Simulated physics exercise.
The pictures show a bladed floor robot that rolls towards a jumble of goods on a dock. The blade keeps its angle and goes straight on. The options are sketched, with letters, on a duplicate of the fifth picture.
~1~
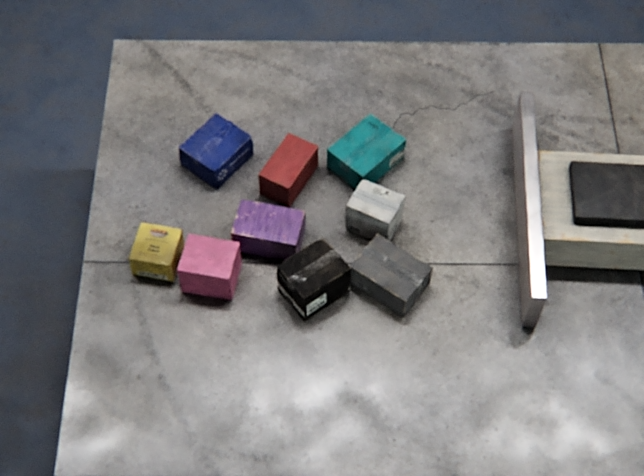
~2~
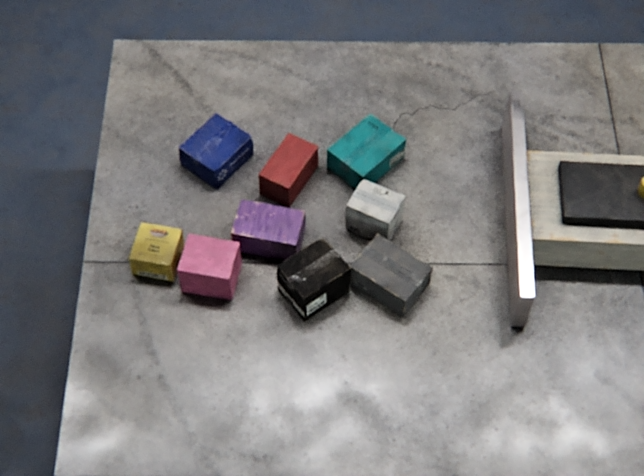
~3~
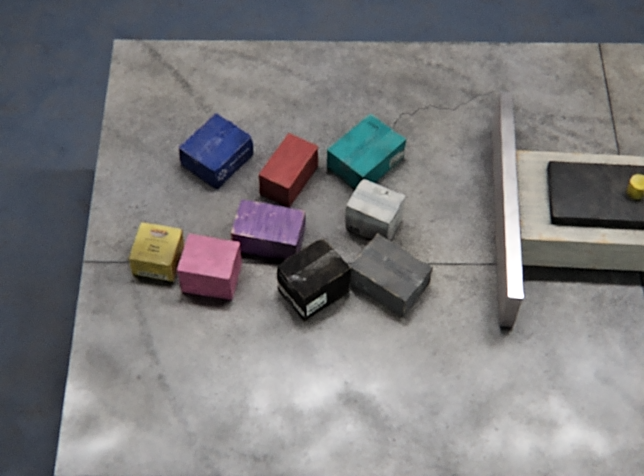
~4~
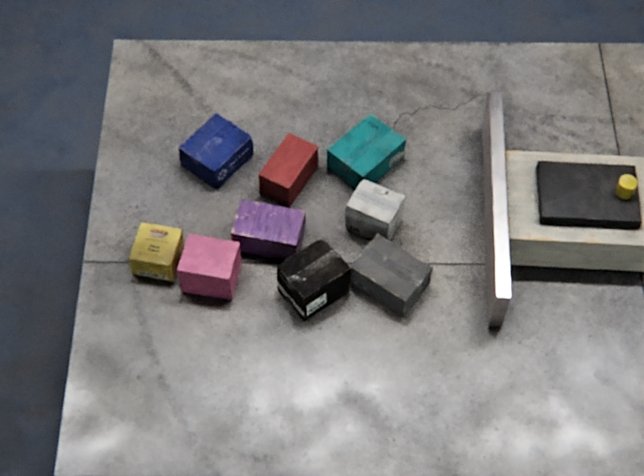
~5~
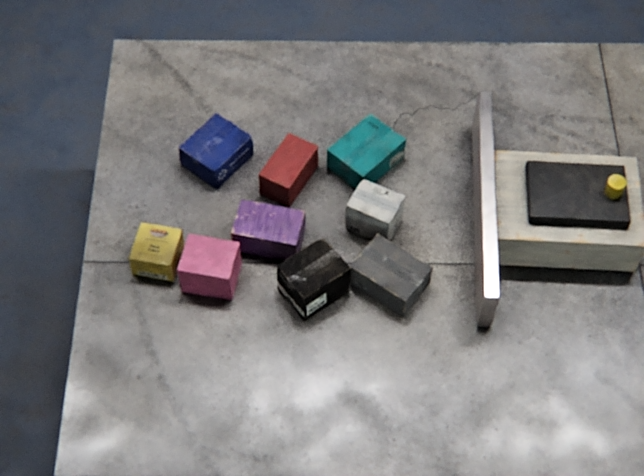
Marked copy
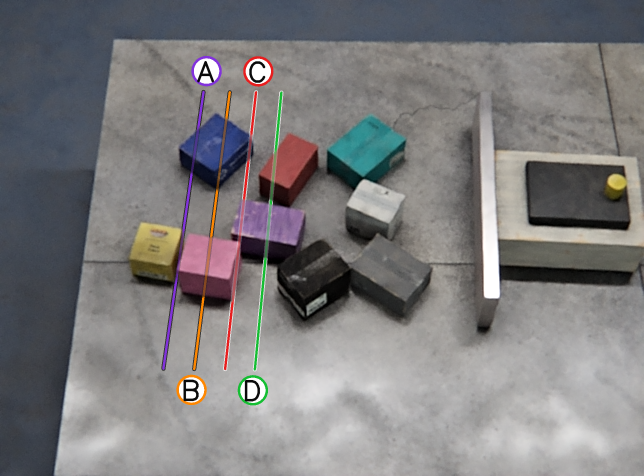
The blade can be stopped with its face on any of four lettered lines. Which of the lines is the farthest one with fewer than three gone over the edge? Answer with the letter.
Line A.
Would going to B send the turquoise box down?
By then, no.
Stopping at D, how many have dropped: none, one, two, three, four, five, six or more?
In all, none.
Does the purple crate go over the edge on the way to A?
No.
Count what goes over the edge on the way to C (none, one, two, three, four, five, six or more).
The count is none.
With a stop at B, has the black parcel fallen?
No.
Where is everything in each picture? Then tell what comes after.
The first picture shows grey parcel (391, 276); turquoise box (366, 154); yellow box (158, 252).
The second picture shows robot (603, 192); blue parcel (216, 151).
The third picture shows robot (591, 192); pink crate (210, 267).
The fourth picture shows robot (581, 192); white parcel (375, 213).
The fifth picture shows robot (570, 192); grey parcel (391, 276); turquoise box (366, 154); yellow box (158, 252).
On the marked copy, A at (185, 219); B at (213, 220); C at (242, 220); D at (269, 220).
Taking A. A third of the way, robot (460, 191); turquoise box (337, 161); black parcel (283, 286).
Two thirds of the way, robot (350, 190); yellow box (115, 253); blue parcel (162, 149).
When it is over, robot (267, 190); yellow box over the edge; blue parcel over the edge; two fallen.
As for the rest, B is within the limit but short; C is within the limit but short; D is within the limit but short.
